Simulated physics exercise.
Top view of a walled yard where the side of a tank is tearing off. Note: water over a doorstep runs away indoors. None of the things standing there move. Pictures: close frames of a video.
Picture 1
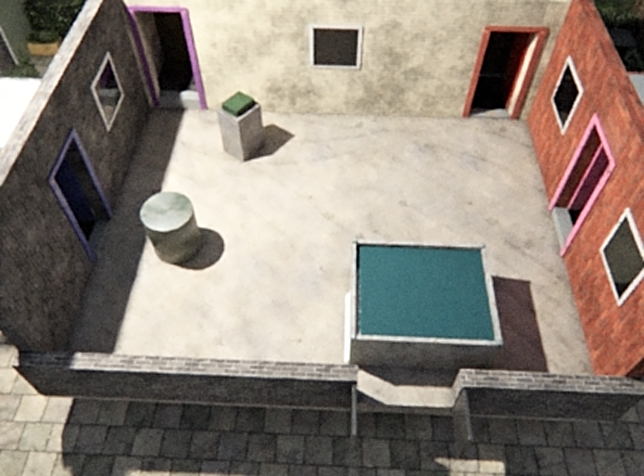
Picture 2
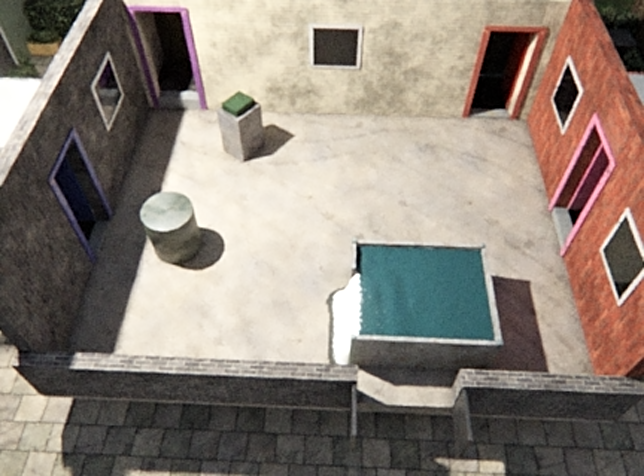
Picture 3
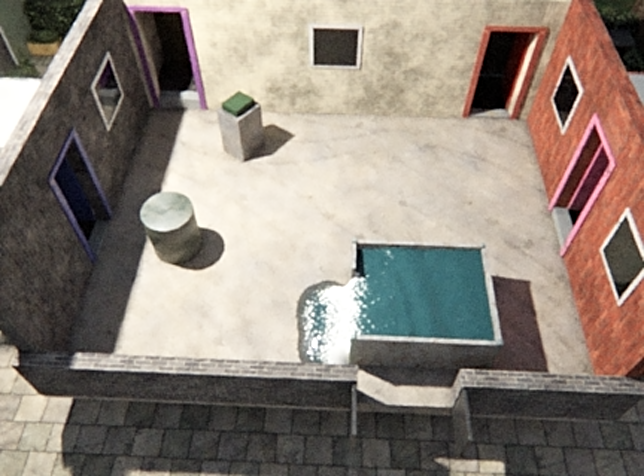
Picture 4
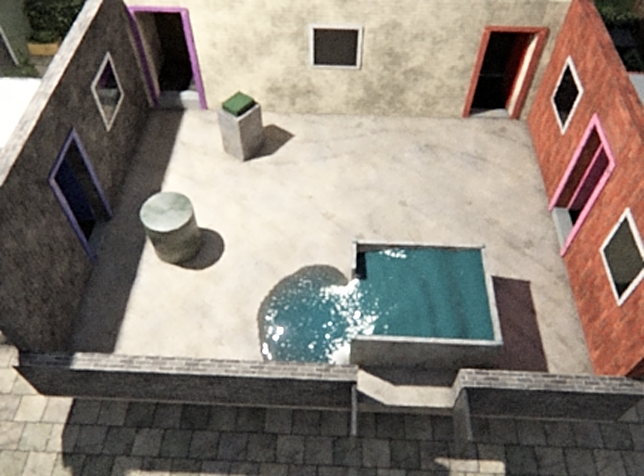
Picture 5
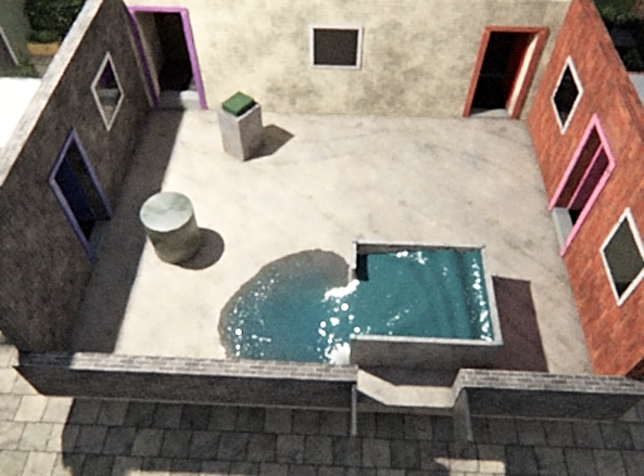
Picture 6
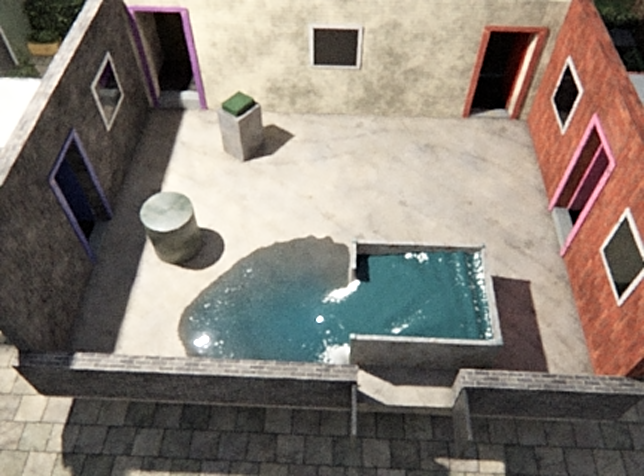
Water pouring from the left side of a raised tank and spreading leftward across the pale floor of a walled yard.
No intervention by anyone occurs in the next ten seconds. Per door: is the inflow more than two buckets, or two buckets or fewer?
Outcome: The purple door is going to let through no more than allowed; the pink door is going to let through no more than allowed; the blue door is going to let through more than allowed; the red door is going to let through no more than allowed.
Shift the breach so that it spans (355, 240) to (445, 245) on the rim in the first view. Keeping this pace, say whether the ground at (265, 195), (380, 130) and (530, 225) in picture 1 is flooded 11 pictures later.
Taken in turn they're swamped, swamped and unwetted.
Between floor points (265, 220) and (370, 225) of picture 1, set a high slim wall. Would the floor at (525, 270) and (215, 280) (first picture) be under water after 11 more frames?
Not wet, soaked.
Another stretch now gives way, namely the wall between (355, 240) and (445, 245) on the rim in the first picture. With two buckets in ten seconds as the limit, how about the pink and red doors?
Door by door, pink door comes in lower, then red door tops the limit.
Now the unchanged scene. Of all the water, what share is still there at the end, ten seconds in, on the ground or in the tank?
I'd put it at about 92 per cent.
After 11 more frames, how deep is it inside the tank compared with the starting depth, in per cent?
I'd put it close to 44 in a hundred.
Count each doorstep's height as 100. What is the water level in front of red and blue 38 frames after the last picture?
I'd put it at close to 0 and 330 per cent.
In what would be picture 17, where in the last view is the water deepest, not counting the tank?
I'd go with (80, 341) as the deepest place.
A moment on, water covers 25 % of the floor; the purple door not reached, the pink door not reached, the blue door not reached, the red door not reached.
Next, water covers 25 % of the floor; the purple door not reached, the pink door not reached, the blue door under two buckets in, the red door not reached.
Then, water covers 40 % of the floor; the purple door not reached, the pink door not reached, the blue door over two buckets in, the red door not reached.
Later, water covers 55 % of the floor; the purple door wet at the sill, nothing in, the pink door not reached, the blue door far over two buckets in, the red door not reached.
In the end, water covers 90 % of the floor; the purple door wet at the sill, nothing in, the pink door wet at the sill, nothing in, the blue door far over two buckets in, the red door wet at the sill, nothing in.
